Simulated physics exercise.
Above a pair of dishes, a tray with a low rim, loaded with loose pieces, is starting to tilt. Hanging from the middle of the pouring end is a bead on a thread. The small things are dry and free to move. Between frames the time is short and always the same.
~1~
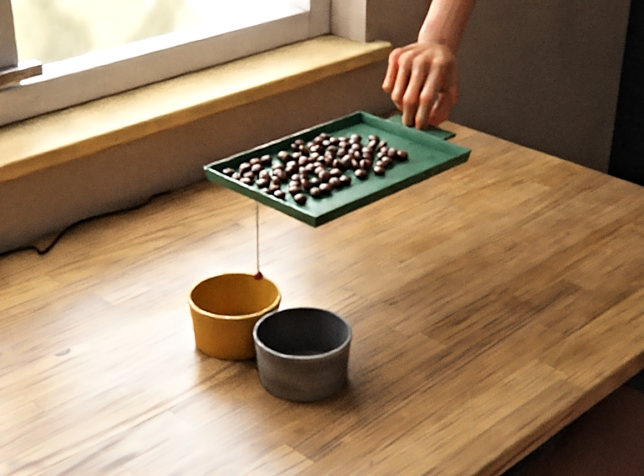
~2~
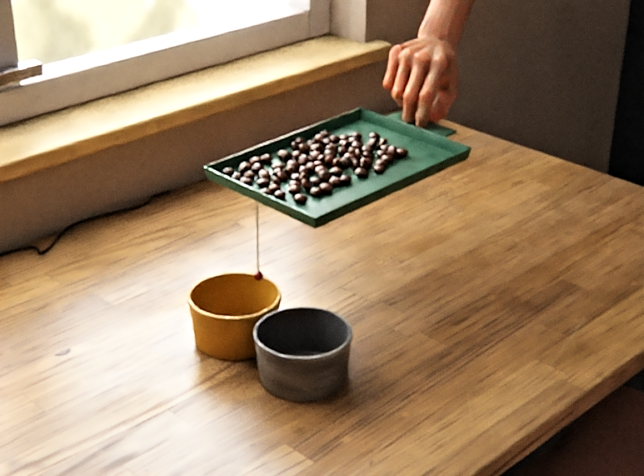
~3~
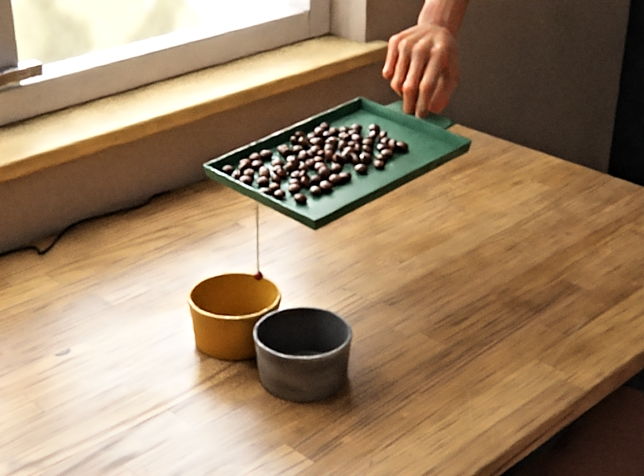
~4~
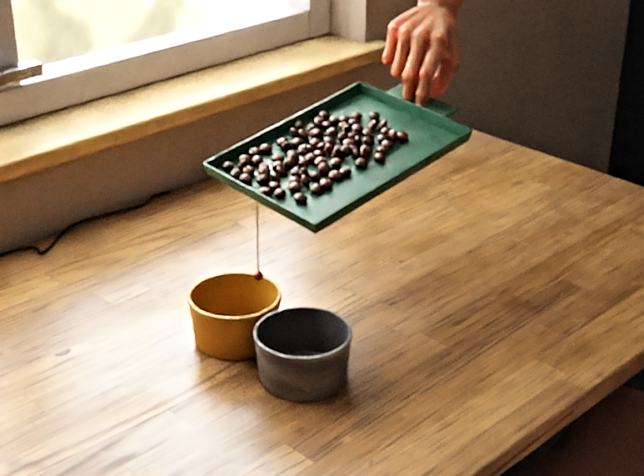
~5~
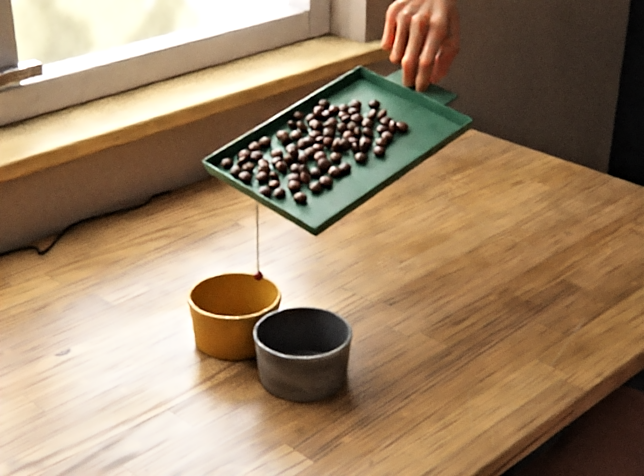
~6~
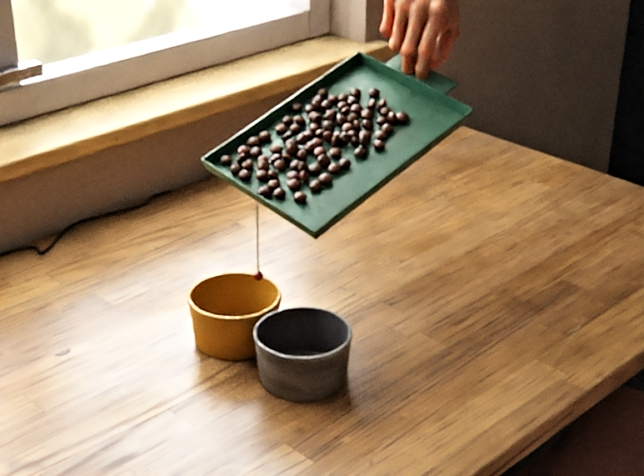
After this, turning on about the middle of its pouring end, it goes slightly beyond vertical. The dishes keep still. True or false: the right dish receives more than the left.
True.
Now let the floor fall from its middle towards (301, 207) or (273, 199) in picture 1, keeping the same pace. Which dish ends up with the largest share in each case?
Well, the dish on the right side comes out on top first, and then the dish on the left side does.
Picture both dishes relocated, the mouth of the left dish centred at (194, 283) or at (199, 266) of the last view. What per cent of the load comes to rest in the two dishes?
First case: Some 50 %; second case: Some 30 %.
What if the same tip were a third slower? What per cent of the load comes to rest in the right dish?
I'd expect close to 80 per cent.
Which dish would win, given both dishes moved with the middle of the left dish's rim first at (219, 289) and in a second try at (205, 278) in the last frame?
First place: The rightmost dish. Second place: The rightmost dish.
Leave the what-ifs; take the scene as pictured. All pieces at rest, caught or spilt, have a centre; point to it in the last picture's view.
About pixel (301, 361).
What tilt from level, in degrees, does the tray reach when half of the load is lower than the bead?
90°.
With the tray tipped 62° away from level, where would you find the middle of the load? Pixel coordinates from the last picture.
Load centre: Approx. (301, 196).
Shortly afterwards, tray tipped steeply; all but a few on the tray; a little in the air.
Next, tray tipped right over; a little on the tray; near two thirds in the right dish; a little in the left dish; only a few outside both; a little in the air.
Some moments later, tray tipped past a quarter turn; the bulk in the right dish; a little in the left dish; a little outside both.
In the end, tray tipped past a quarter turn; the bulk in the right dish; a little in the left dish; a little outside both.
